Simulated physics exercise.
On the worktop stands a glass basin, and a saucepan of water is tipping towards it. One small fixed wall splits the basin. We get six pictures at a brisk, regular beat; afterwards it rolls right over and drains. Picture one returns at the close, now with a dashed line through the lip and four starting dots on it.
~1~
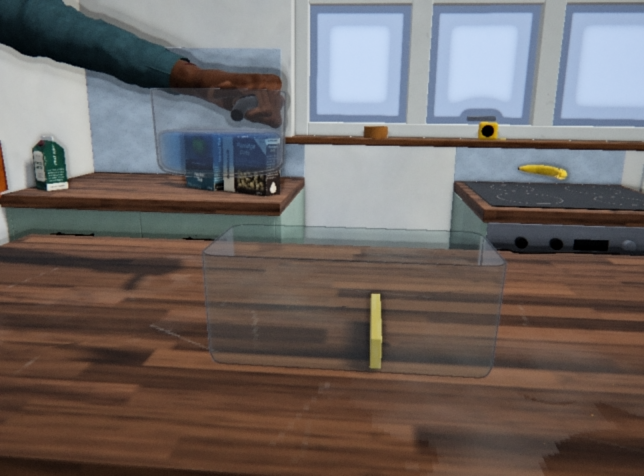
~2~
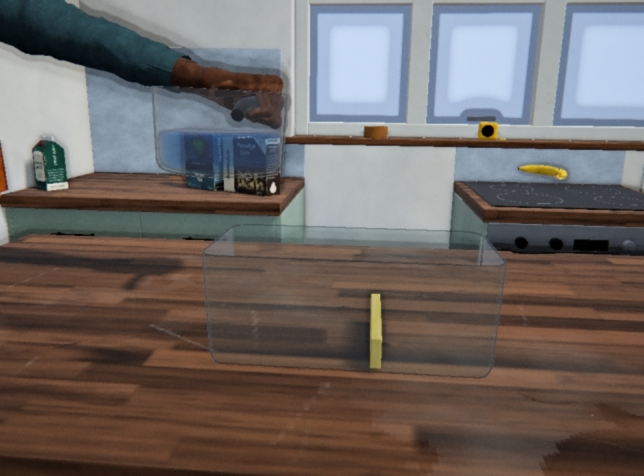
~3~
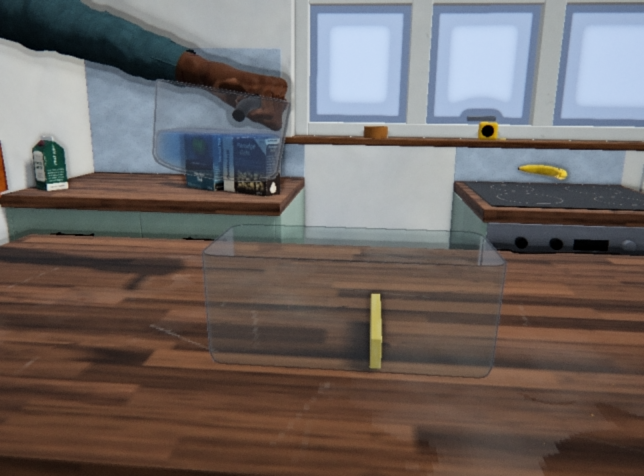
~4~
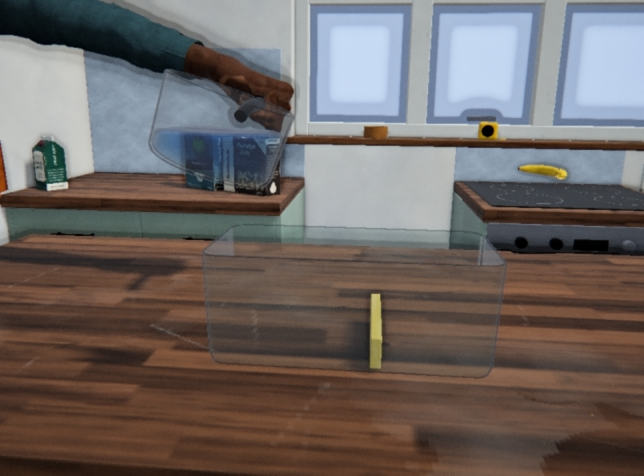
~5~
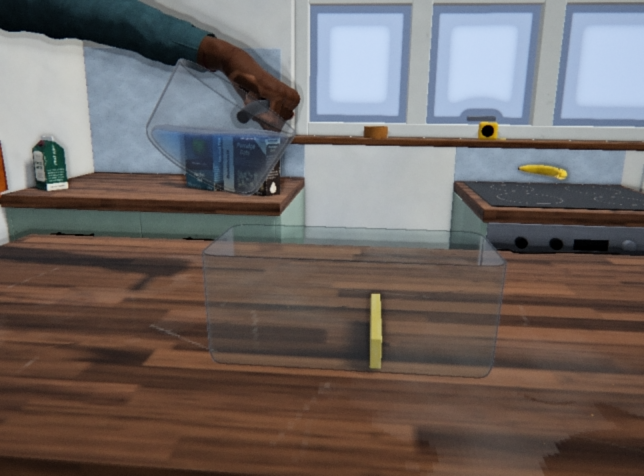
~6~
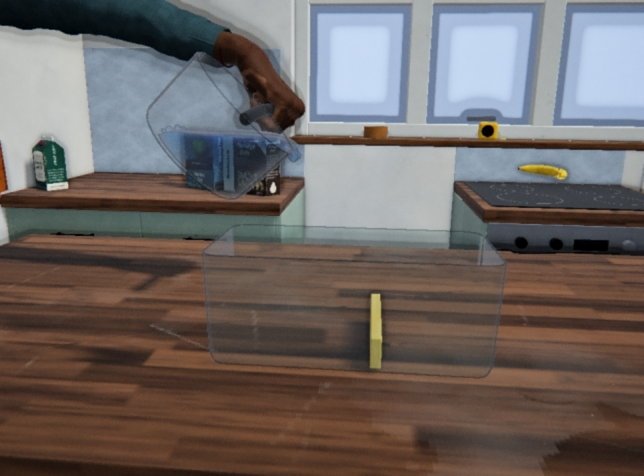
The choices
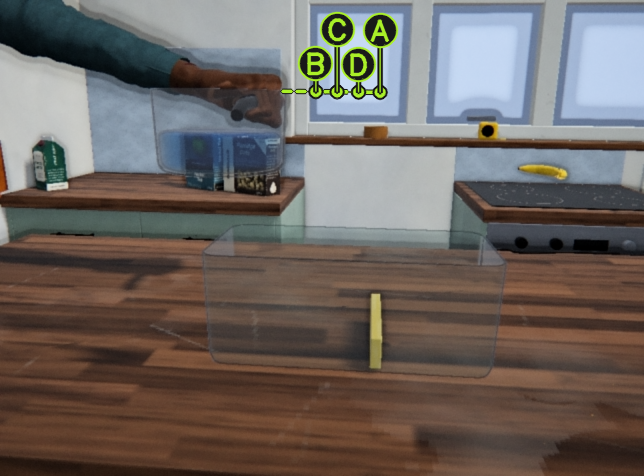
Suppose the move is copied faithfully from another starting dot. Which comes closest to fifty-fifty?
Use place C.
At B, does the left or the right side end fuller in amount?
The left side.
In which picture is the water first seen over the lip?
In picture 6.
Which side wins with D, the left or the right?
More ends on the right.
On the marked copy, A at (380, 92); B at (315, 91); C at (337, 91); D at (358, 92).
With A, about 8 % ends left of the wall and 91 % right of it.
With B, about 80 % ends left of the wall and 20 % right of it.
With C, about 48 % ends left of the wall and 51 % right of it.
With D, about 16 % ends left of the wall and 83 % right of it.
